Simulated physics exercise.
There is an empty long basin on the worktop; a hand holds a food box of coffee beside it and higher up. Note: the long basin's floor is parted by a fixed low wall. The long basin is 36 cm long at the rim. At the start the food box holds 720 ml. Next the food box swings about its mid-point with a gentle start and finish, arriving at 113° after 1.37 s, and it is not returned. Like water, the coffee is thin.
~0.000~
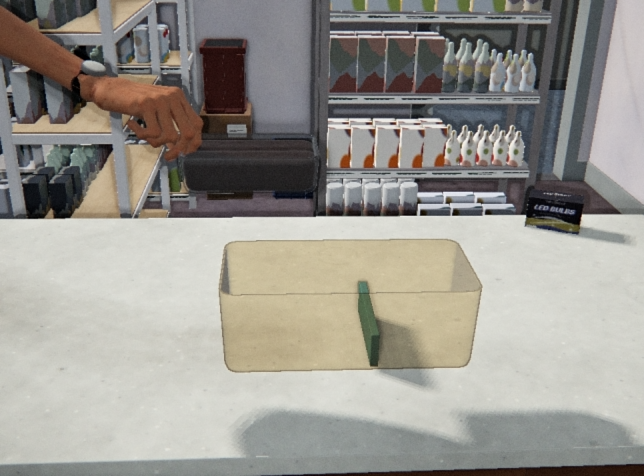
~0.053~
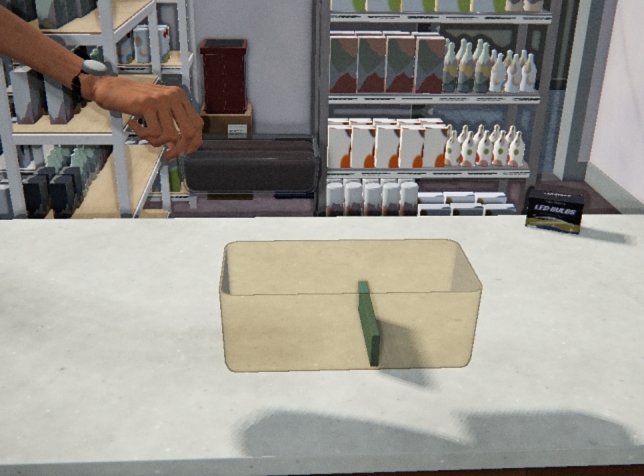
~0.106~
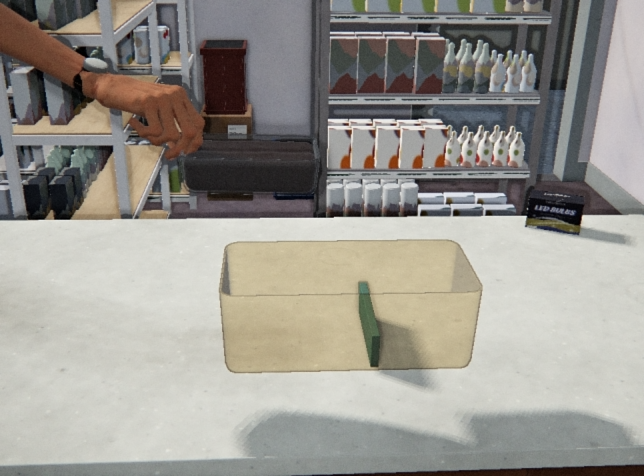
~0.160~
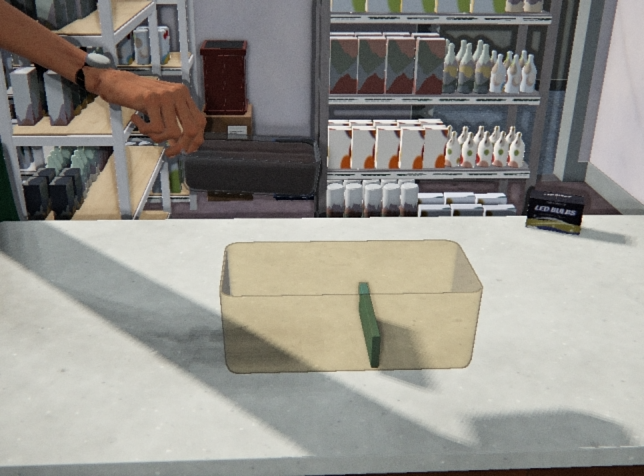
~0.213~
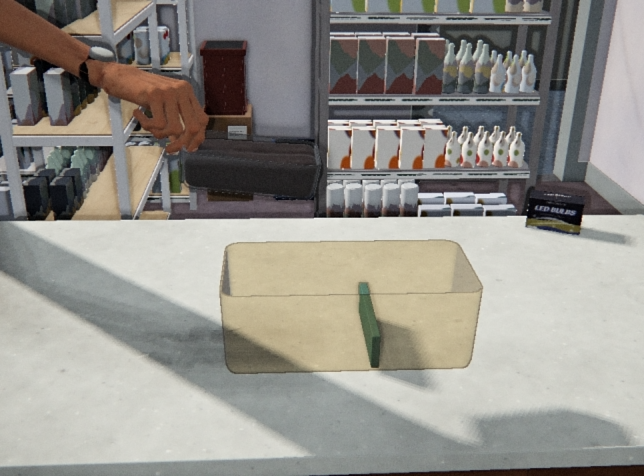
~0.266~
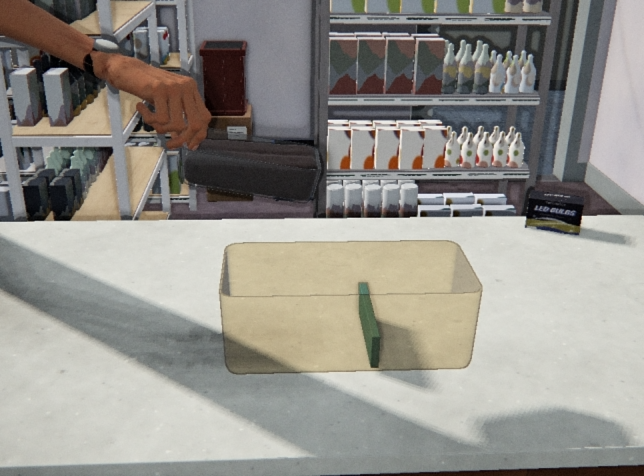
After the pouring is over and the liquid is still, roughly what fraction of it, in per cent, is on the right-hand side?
Roughly 48 out of 100 parts.
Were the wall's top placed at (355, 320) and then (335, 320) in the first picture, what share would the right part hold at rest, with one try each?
60 in a hundred, followed by 75 in a hundred.
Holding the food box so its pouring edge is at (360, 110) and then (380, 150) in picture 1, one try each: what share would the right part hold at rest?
Respectively 75 and 85 %.
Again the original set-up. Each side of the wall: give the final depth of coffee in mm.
Roughly 10 mm on the left side and 16 mm on the right side.
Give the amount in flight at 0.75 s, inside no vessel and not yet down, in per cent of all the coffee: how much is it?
Some 42 % is the figure.
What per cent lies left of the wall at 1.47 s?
Left share: Approx. 50 %.
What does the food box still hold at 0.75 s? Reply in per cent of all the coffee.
I'd put it near 16 percent.
By 0.75 s the tilt is 65° and 16 per cent is still to pour, 15 is left of the wall and 27 right of it.
By 1.10 s the tilt is 103° and 2 per cent is still to pour, 45 is left of the wall and 47 right of it.
By 1.47 s the tilt is 113° and 0 per cent is still to pour, 49 is left of the wall and 48 right of it.
By 1.87 s the tilt is 113° and 0 per cent is still to pour, 49 is left of the wall and 48 right of it.
At rest 49 per cent lies left of the wall, 48 right of it and 3 outside.
